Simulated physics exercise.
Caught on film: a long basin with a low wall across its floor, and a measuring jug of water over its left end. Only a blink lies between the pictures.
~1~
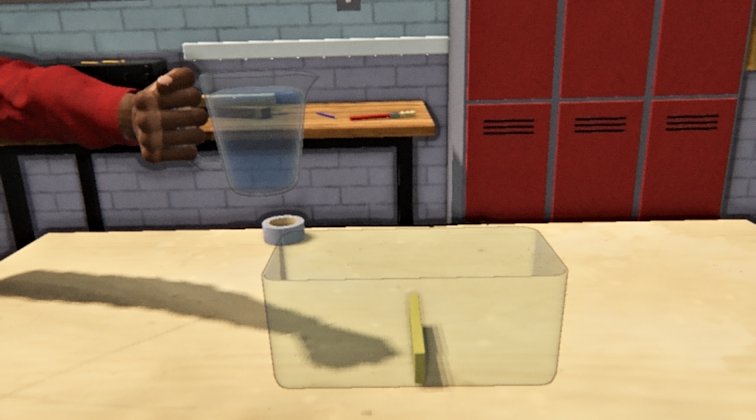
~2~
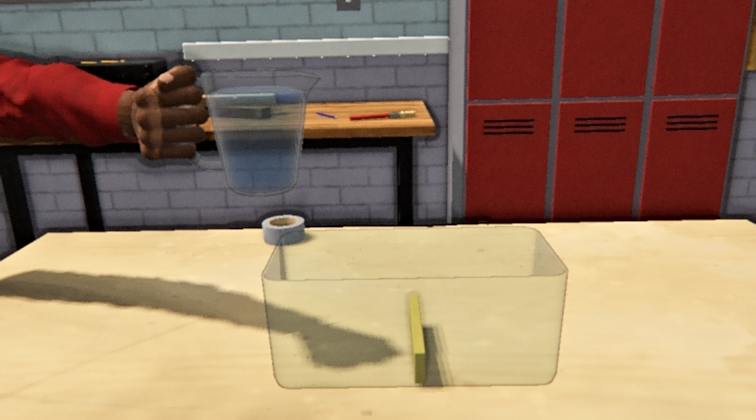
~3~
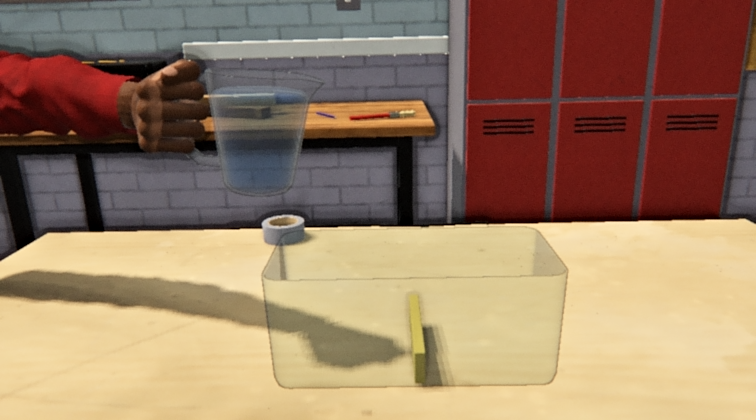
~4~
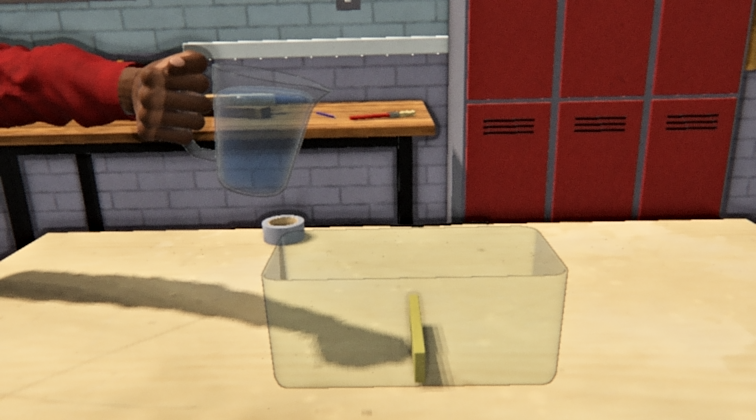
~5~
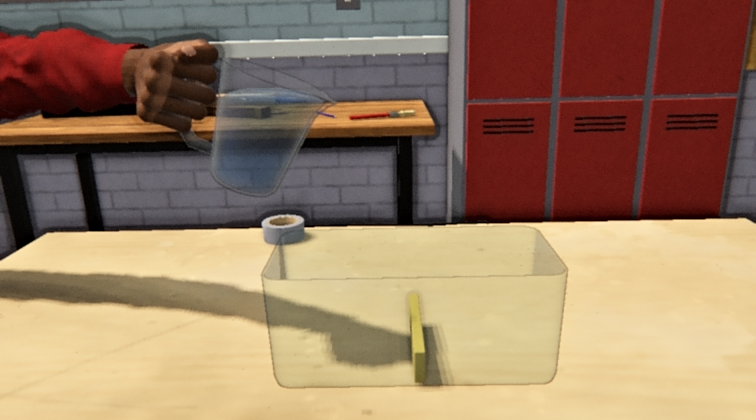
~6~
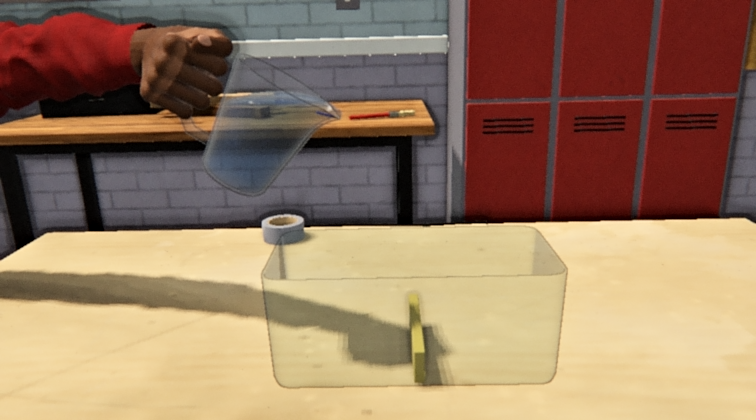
A hand in a red sleeve gradually tilting a clear jug of water rightward above a long, see-through basin on a table.
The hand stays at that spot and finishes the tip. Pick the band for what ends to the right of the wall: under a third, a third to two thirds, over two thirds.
It comes to not even a third.
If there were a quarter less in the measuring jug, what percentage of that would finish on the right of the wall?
Some 5 per cent.
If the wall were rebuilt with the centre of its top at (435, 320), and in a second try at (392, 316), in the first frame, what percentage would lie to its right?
About 5 and 40 per cent.
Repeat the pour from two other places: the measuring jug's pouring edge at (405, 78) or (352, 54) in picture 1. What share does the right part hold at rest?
About 90 and 60 per cent.
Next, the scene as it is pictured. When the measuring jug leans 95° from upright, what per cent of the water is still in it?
Some 50 per cent.
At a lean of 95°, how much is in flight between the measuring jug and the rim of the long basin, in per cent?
Some 25 per cent.
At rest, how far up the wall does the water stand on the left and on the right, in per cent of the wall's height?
Some 60 per cent left and 10 right.
A moment on, the tilt is 95° and 50 per cent is still to pour, 18 is left of the wall and 6 right of it.
Next, the tilt is 109° and 7 per cent is still to pour, 73 is left of the wall and 9 right of it.
Then the tilt is 109° and 0 per cent is still to pour, 83 is left of the wall and 13 right of it.
Later the tilt is 109° and 0 per cent is still to pour, 82 is left of the wall and 14 right of it.
Finally, 82 per cent lies left of the wall, 14 right of it and 3 outside.
